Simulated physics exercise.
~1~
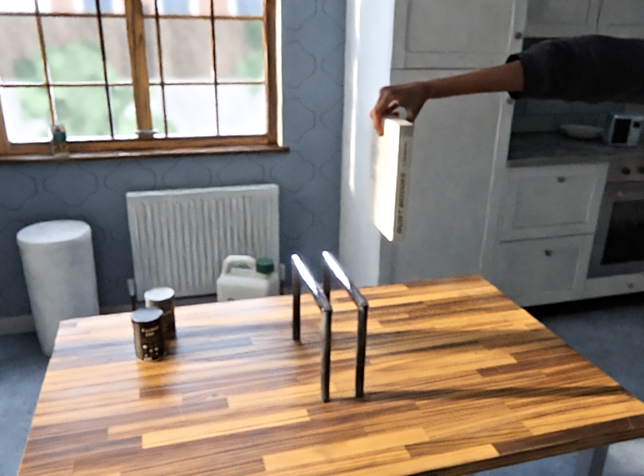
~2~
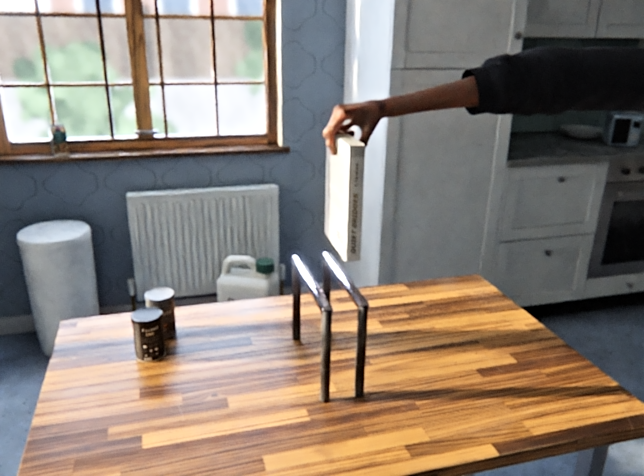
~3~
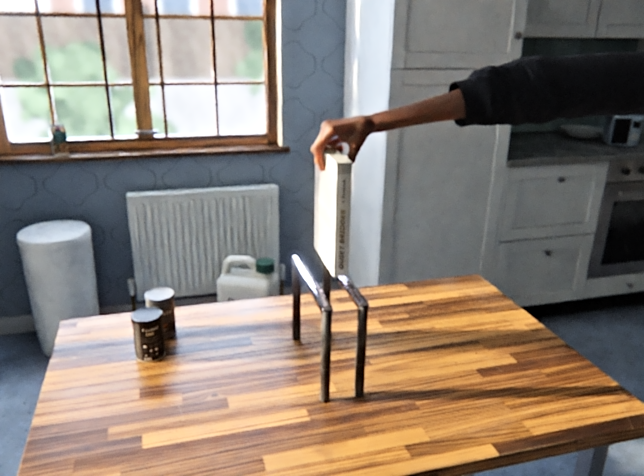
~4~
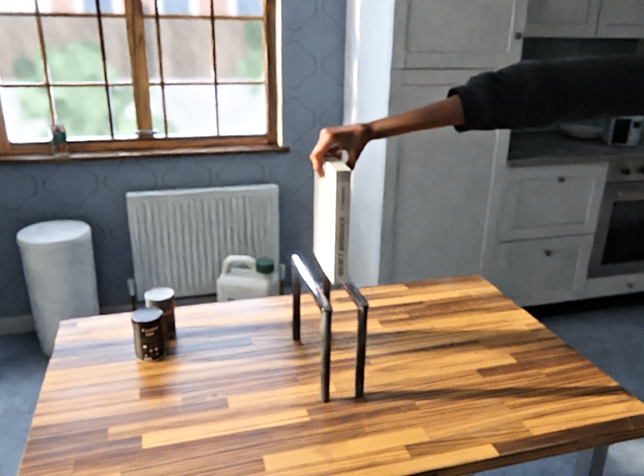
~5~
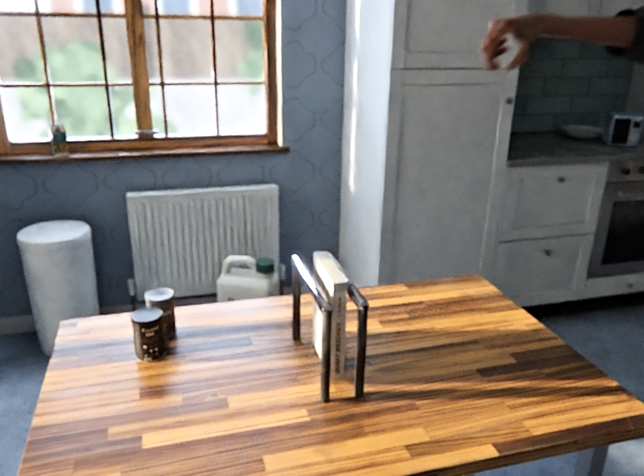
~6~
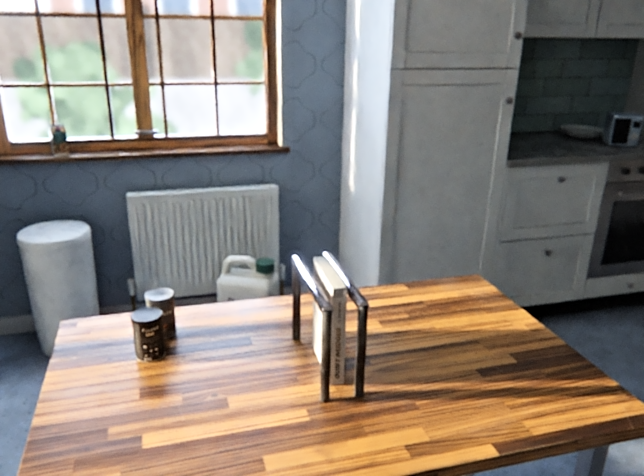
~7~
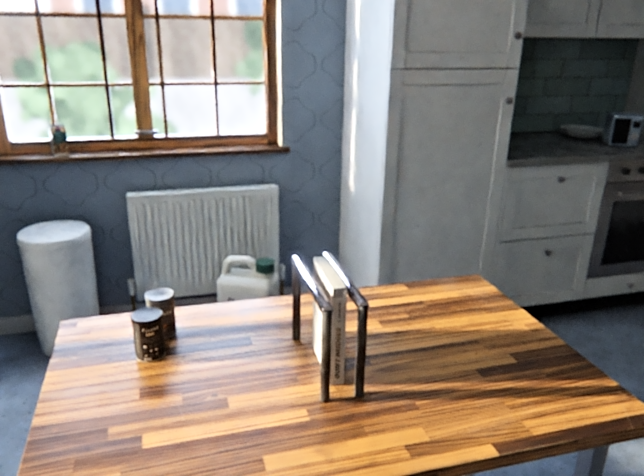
In a kitchen with blue patterned walls, a striped wooden table is seen from a raised, still view in front of it. Two dark tins stand on the left side of the table, and two dark metal hoops stand close together near the middle. From the right, a hand holds a white book upright above the table, moves it left over the gap between the hoops, and lowers it slightly. The hand lets go and draws back to the right as the book drops between the hoops. The book comes to rest upright on the tabletop, while the tins stay in place.
